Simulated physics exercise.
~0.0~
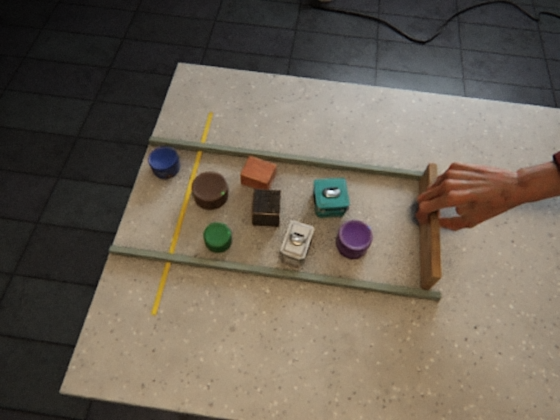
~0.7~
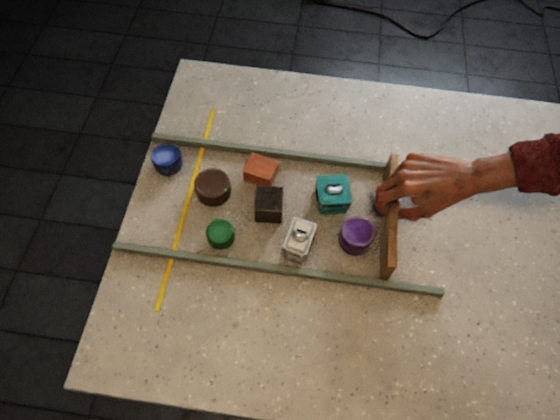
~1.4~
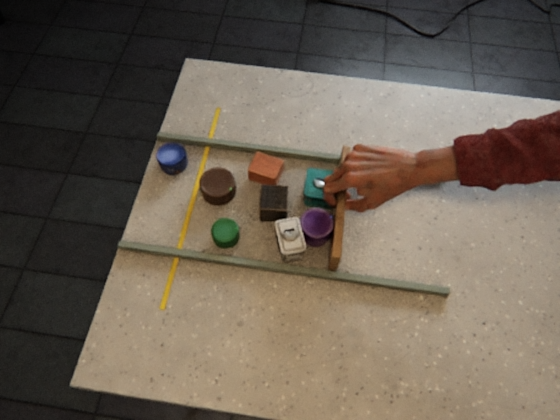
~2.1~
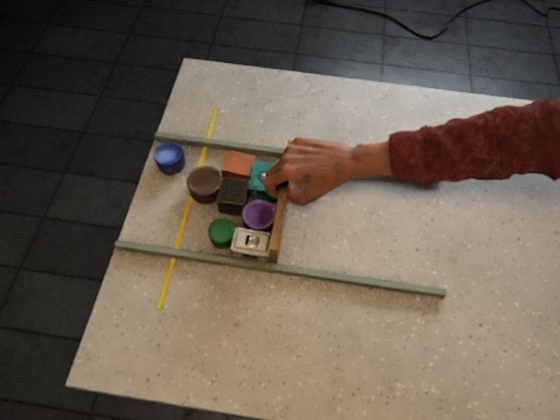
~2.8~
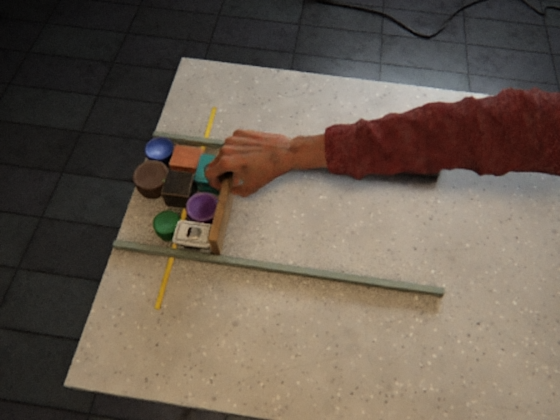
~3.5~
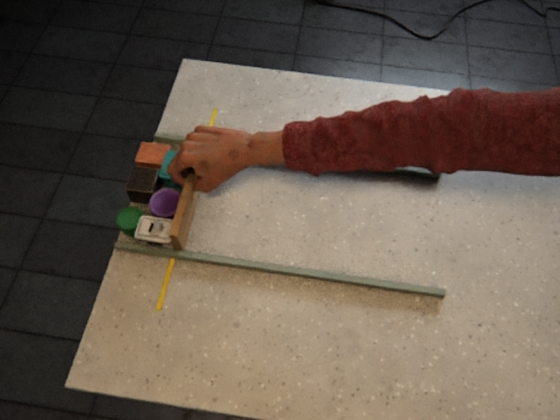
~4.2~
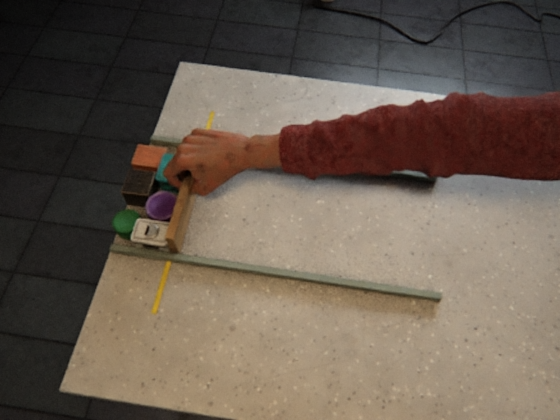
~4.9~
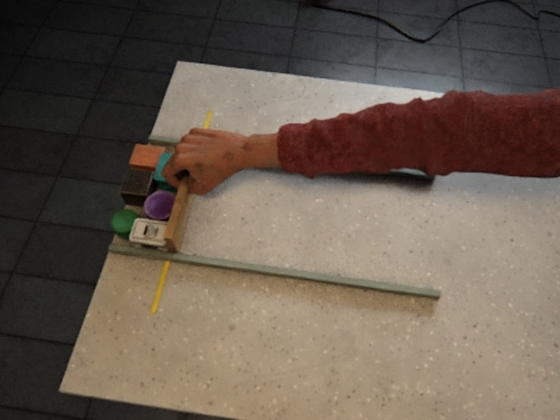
Hand sliding a wooden board left along a channel, bunching small containers and blocks together until two drop off the table's end.
